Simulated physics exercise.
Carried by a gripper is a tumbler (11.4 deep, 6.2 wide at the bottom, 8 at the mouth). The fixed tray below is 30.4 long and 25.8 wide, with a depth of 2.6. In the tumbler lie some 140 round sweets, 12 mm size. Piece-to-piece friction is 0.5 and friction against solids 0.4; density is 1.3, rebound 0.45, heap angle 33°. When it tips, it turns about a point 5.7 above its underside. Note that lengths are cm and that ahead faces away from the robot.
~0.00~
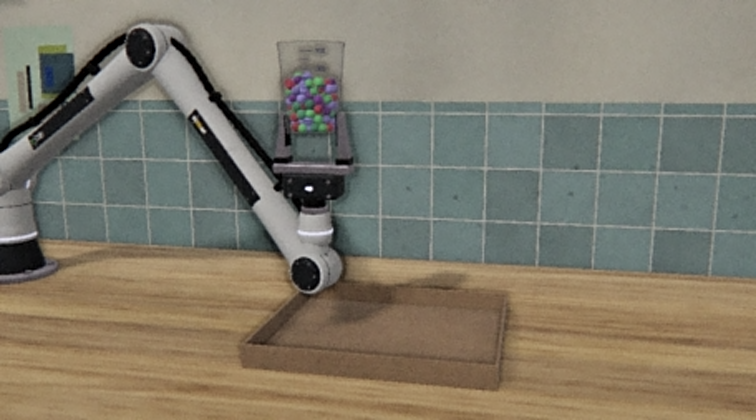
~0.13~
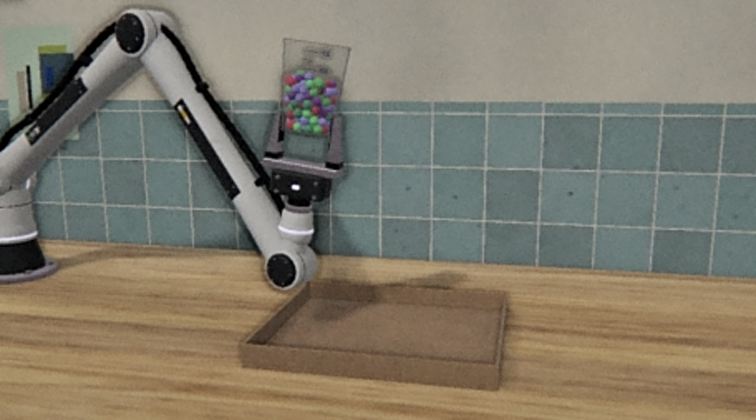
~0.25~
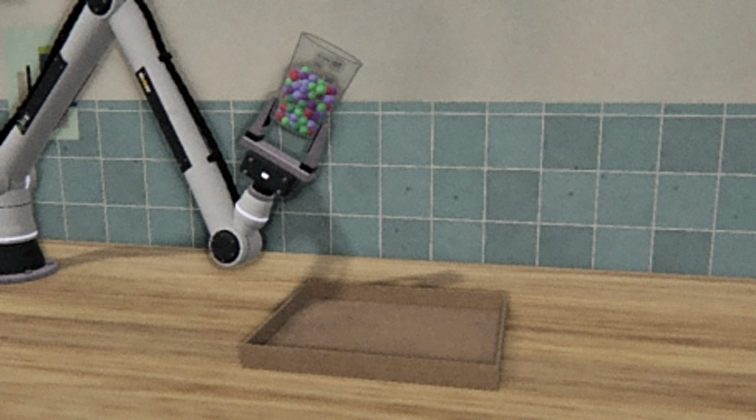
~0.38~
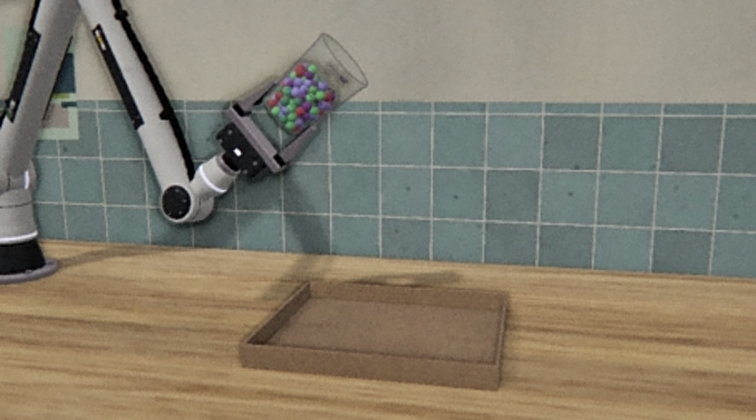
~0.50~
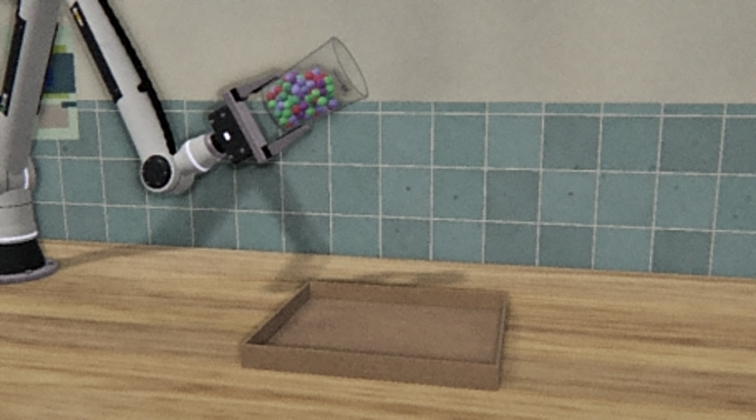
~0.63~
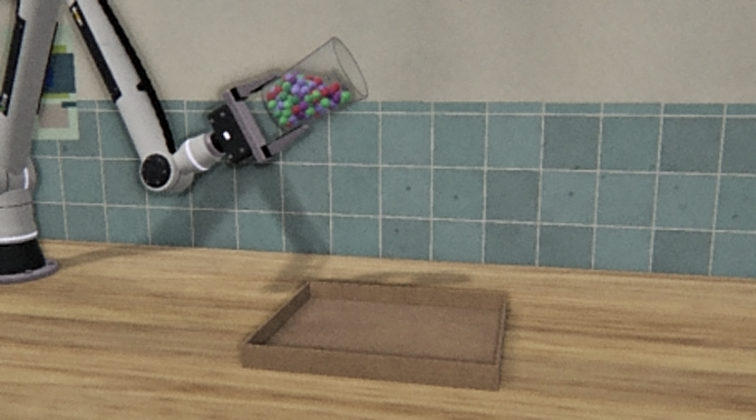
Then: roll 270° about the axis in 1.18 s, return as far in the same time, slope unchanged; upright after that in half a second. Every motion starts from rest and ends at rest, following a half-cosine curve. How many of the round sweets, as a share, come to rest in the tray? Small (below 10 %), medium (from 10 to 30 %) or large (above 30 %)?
Small.
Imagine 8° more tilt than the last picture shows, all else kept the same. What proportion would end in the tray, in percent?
It would come to roughly 5 percent.
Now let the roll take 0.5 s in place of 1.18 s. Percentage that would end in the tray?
With that change you'd see near 0 per cent.
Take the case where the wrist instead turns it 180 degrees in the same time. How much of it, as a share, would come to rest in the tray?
I'd expect some 0 per cent.
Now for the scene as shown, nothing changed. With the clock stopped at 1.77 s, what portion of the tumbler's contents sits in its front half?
About 45 %.
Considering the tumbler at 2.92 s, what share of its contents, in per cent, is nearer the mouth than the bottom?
Mouth-half share: Approx. 25 in a hundred.
By 1.77 s, tipped 62°, highest piece 35 above the table; 141 in the tumbler.
By 2.92 s, tipped 62°, highest piece 35 above the table; 141 in the tumbler.
By 3.69 s, upright, highest piece 37 above the table; 141 in the tumbler.
By 4.39 s, upright, highest piece 37 above the table; 141 in the tumbler.
Final count, 141 in the tumbler. That is 0 % in the tray.
